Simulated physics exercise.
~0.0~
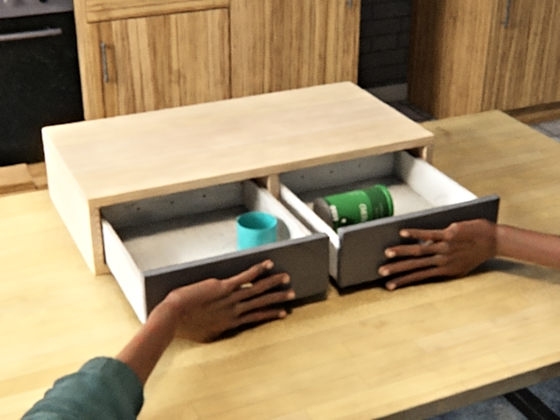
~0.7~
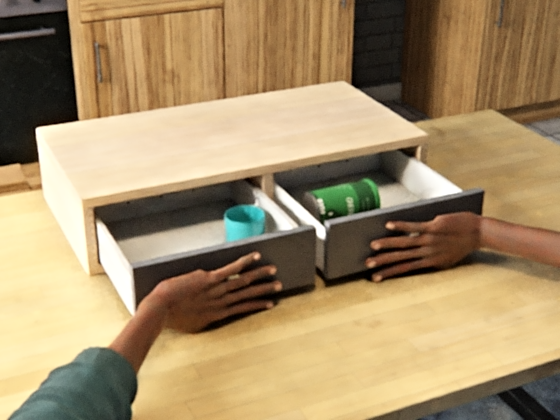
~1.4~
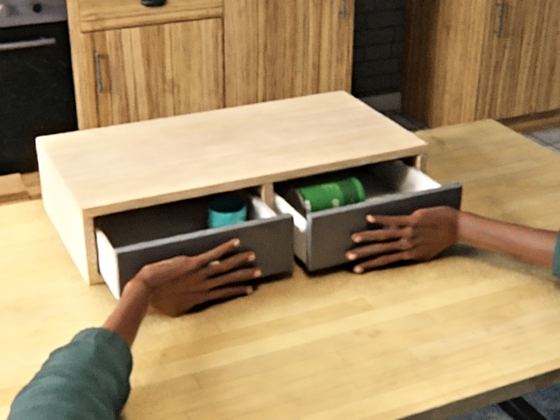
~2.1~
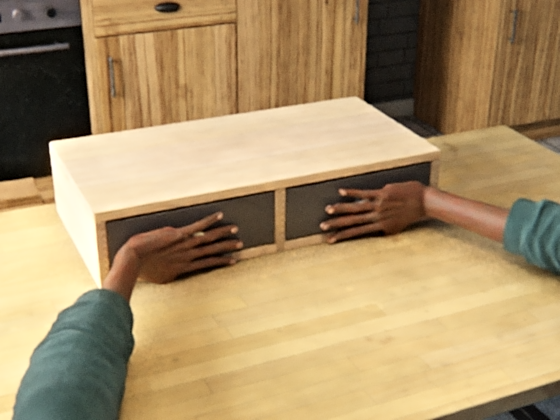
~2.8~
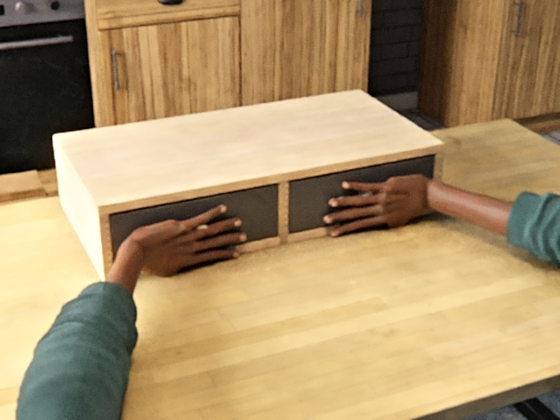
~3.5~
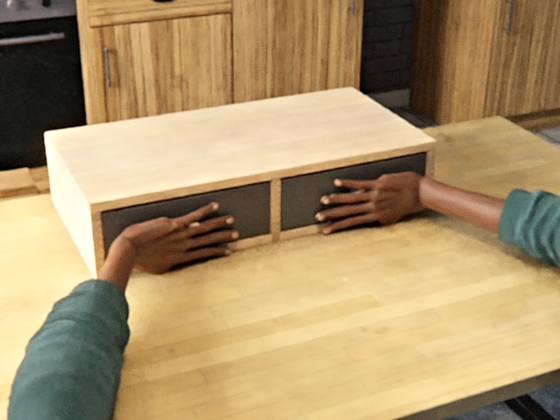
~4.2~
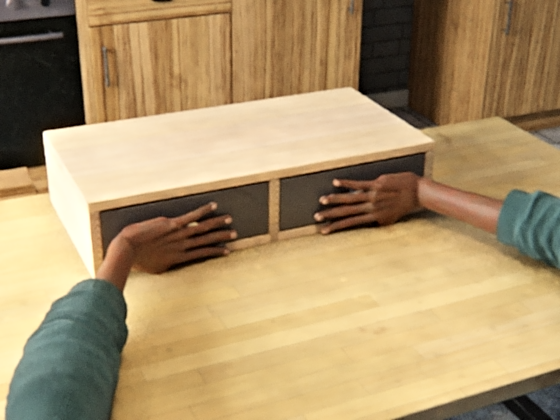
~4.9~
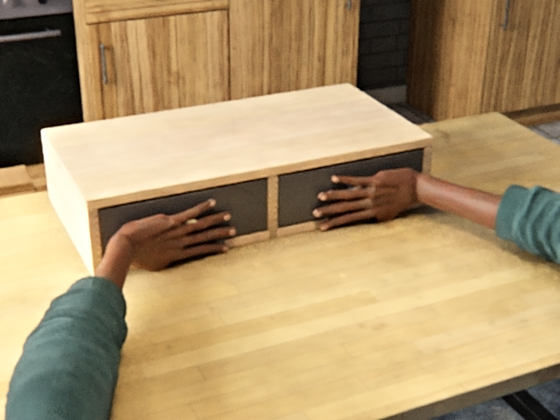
The video shows two hands resting on the fronts of two open drawers in a wooden chest, one holding a turquoise beaker and the other a green tin on its side. The hands push both drawers fully closed, hiding the objects, and stay against the fronts.
